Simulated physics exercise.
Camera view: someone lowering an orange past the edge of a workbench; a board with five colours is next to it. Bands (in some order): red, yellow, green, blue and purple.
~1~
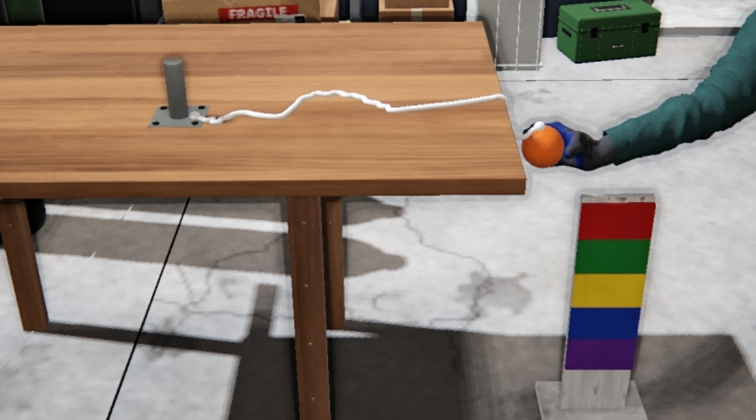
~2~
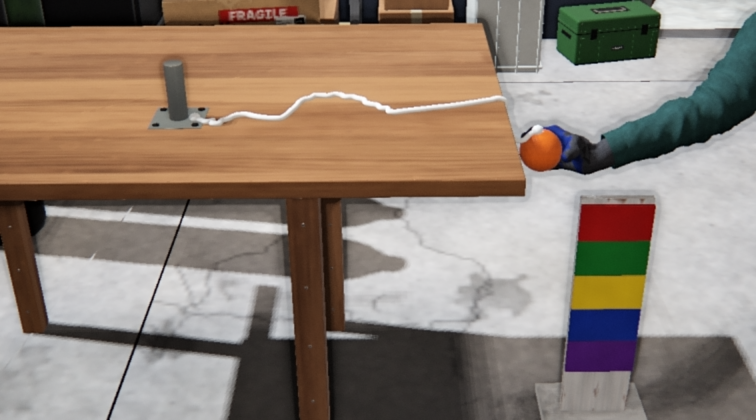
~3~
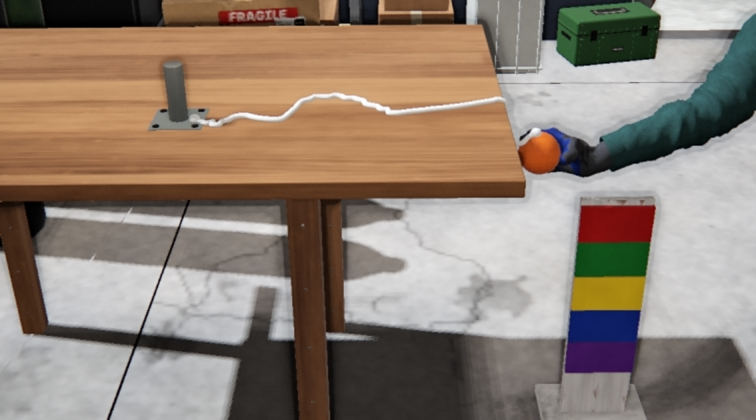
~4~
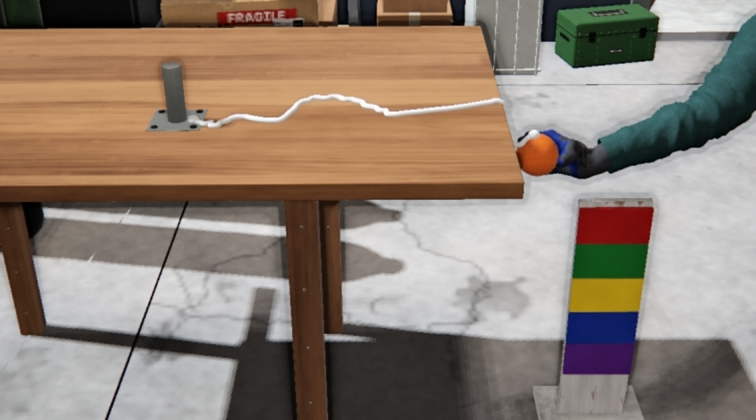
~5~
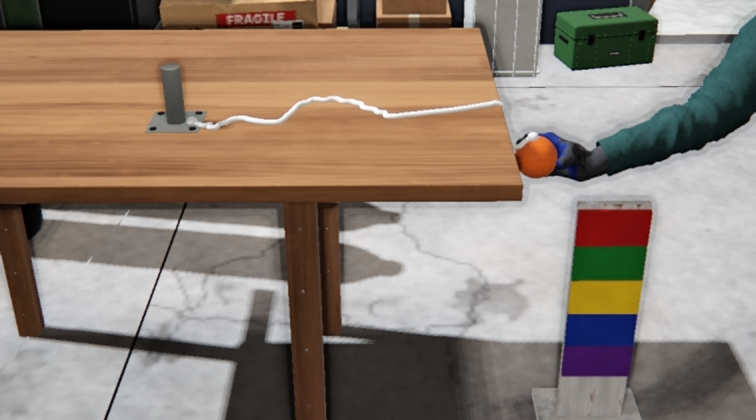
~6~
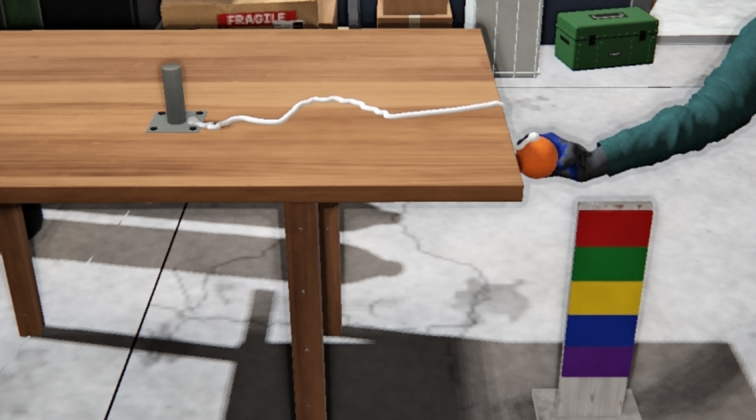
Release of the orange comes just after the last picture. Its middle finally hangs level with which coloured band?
With the green band.
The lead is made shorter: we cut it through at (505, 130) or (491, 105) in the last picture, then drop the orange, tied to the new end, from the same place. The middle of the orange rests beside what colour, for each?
Per try - 1: Red; 2: Higher than all five.
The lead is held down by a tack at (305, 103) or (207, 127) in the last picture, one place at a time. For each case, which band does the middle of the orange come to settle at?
First try red, second try green.
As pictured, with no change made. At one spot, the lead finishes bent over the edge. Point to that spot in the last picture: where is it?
Answer: The point at (422, 114).
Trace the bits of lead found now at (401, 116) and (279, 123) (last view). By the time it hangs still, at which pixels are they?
Around (487, 108); the other one around (307, 116).
Soon after, orange near (472, 271); level with green.
After that, orange near (507, 274); level with green.
In the end, orange near (497, 276); level with green. The green one.
